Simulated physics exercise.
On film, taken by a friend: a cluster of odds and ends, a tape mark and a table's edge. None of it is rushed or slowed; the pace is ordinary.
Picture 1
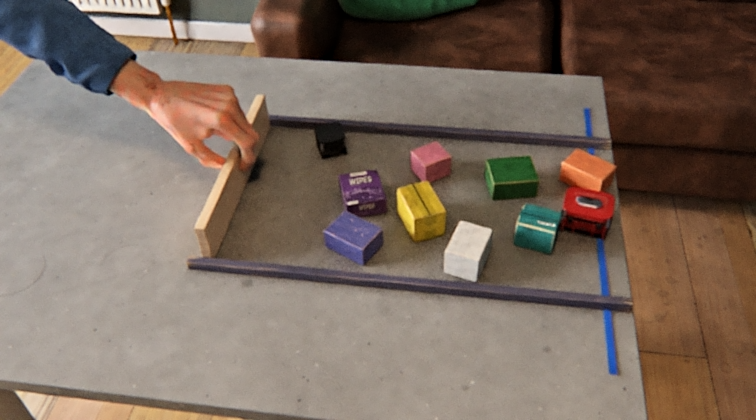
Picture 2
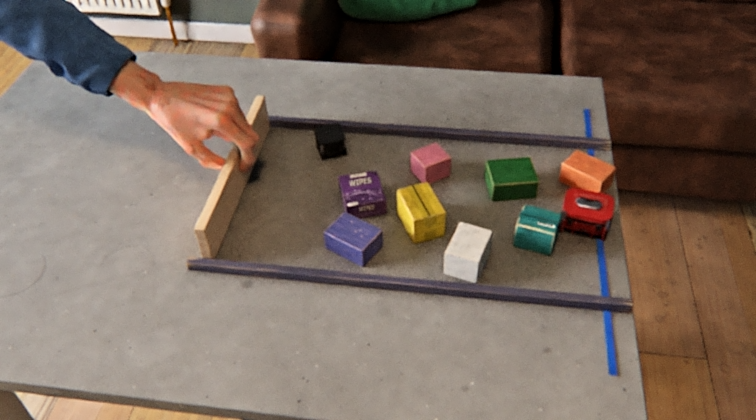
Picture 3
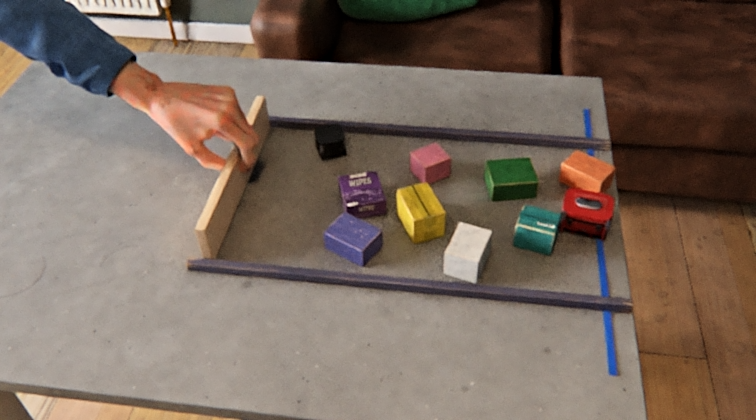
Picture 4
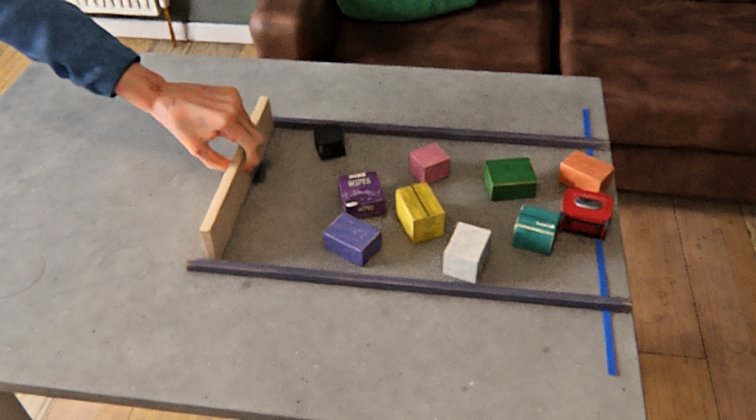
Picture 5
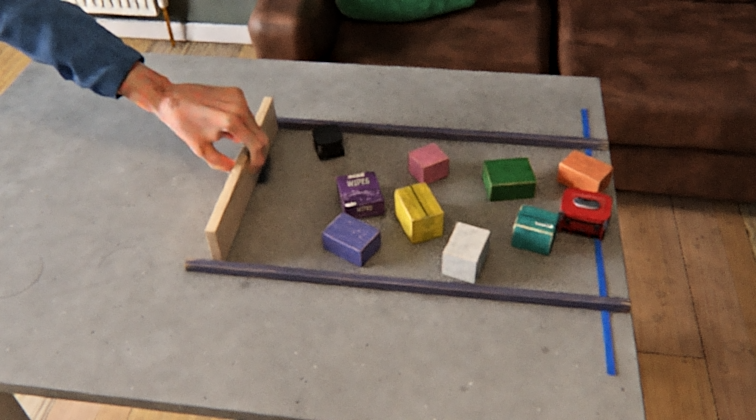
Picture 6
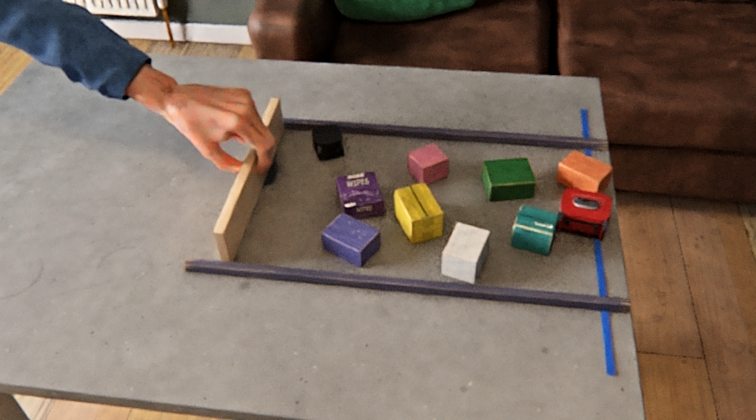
On a grey tabletop, a hand slides an upright wooden board slightly right between dark rails, while colourful blocks ahead stay still.
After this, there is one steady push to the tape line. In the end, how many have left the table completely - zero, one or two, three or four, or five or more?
So in the end, at least five bits get shoved clean off.
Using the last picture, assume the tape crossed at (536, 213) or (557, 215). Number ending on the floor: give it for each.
In order, 3 then 3.
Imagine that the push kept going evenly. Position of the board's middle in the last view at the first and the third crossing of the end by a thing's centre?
It sits around (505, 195) and after that around (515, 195).
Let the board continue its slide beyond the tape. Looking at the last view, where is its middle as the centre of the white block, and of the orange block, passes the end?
Approx. (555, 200) for the first, approx. (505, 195) for the second.
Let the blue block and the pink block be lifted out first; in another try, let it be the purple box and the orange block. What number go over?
The number is 4 for the first case and 4 for the second.
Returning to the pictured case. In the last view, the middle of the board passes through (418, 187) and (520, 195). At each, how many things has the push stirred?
6 at one spot and 10 at the other.
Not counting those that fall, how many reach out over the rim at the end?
Expected count: 4.
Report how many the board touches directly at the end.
The count is 4.
Soon after, none off yet; orange block at rest near (584, 174); red case at rest near (584, 214); turquoise box at rest near (535, 230).
Then, none off yet; orange block moving near (593, 174); red case moving near (591, 213); turquoise box moved about its own width near (591, 238).
At rest, the number that fall off is five or more; fallen, yellow box, white block, green block, turquoise box, red case and orange block.
